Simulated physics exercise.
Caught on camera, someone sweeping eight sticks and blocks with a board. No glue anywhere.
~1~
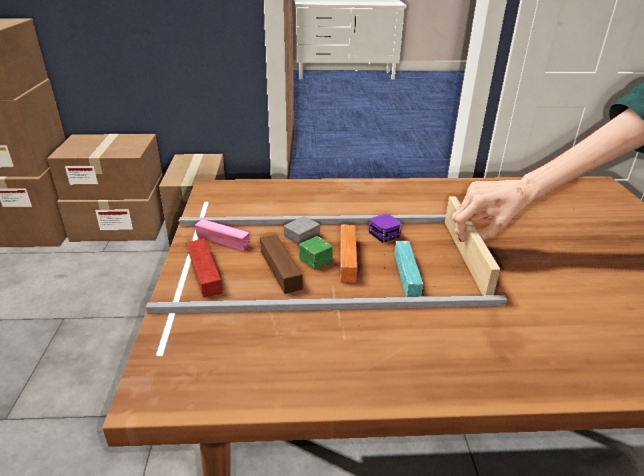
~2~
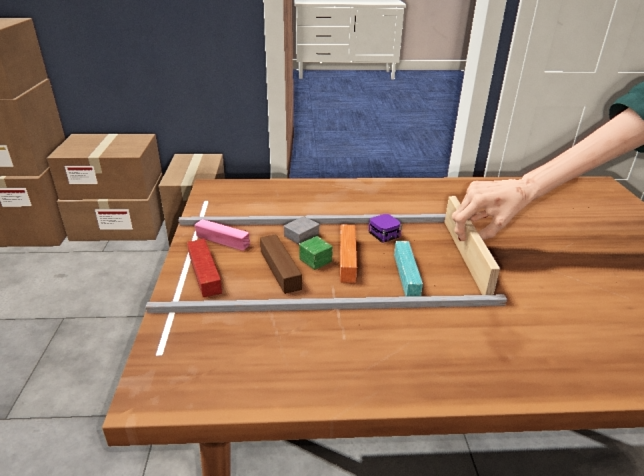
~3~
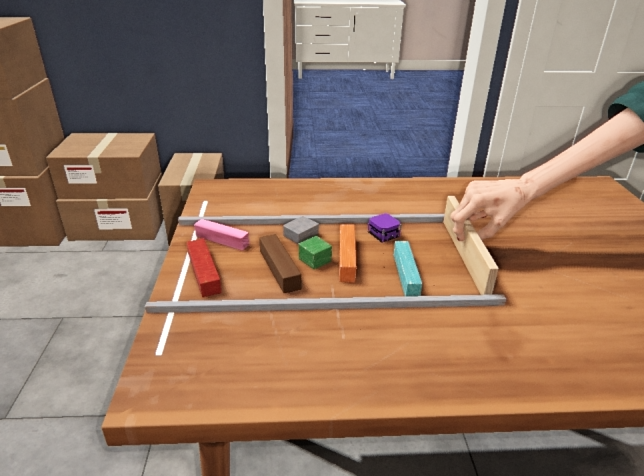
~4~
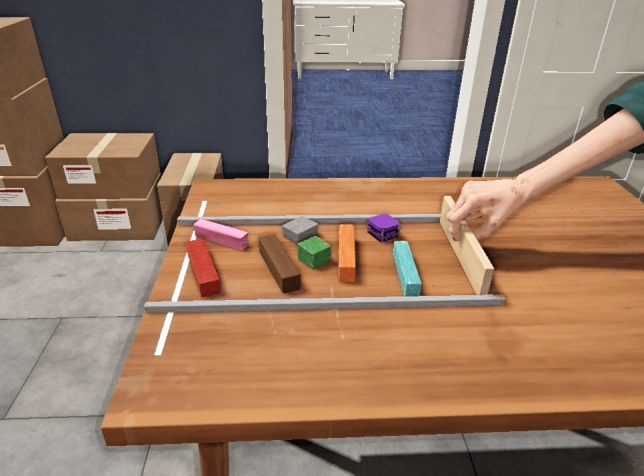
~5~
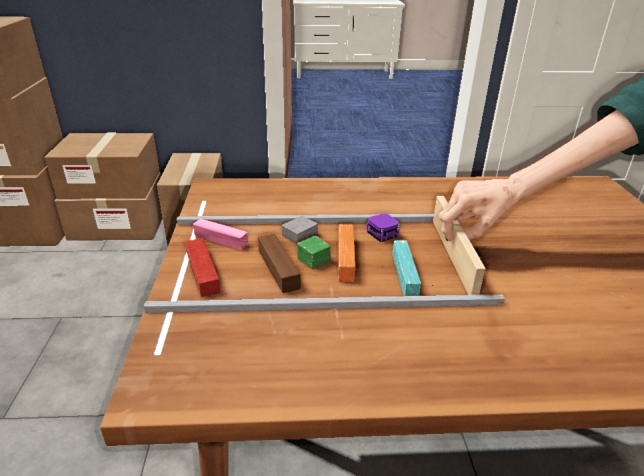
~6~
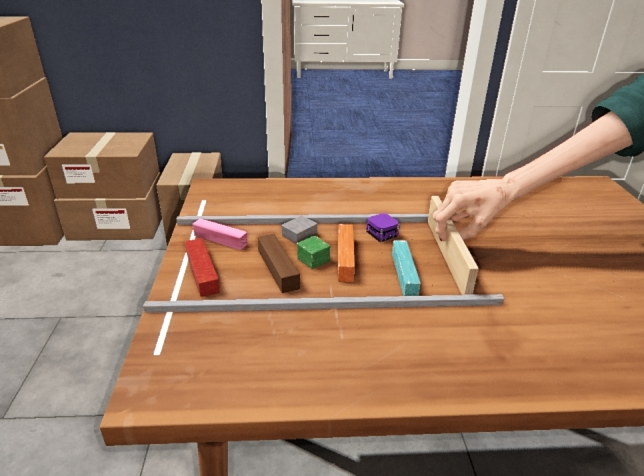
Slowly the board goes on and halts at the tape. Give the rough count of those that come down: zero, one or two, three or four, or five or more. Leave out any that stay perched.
Outcome: The number that fall off is five or more.
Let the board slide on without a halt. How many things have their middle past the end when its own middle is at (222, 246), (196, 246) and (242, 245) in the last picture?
Place by place, 2, 5 and 0.
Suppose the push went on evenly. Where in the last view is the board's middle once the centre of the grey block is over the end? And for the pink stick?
Near (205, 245) and (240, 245).
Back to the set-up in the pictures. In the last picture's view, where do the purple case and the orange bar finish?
About (182, 227), and the other about (164, 254).
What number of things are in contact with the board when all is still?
The number is 2.
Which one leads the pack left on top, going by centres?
It is the orange bar.
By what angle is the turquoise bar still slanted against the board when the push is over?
About 0°.
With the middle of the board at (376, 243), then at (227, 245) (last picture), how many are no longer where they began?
The counts are 2 and 8.
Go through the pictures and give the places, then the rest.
In the first picture, red bar (204, 266); pink stick (222, 235); brown stick (280, 263); board (469, 243); tape (188, 262).
In the second picture, pink stick (222, 235); grey block (302, 230).
In the third picture, brown stick (279, 262); green block (315, 252).
In the fourth picture, red bar (202, 266); turquoise bar (406, 268).
In the fifth picture, pink stick (220, 234); board (456, 242).
In the sixth picture, red bar (202, 266); pink stick (220, 234); brown stick (278, 262); board (450, 242); tape (186, 261).
Soon after, none off yet; red bar at rest near (202, 266); pink stick at rest near (220, 234); brown stick at rest near (278, 262).
After that, none off yet; red bar displaced a little near (191, 268); pink stick displaced a little near (199, 234); brown stick displaced about its own width near (219, 271).
In the end, the number that fall off is five or more; gone, green block, grey block, brown stick, pink stick and red bar.
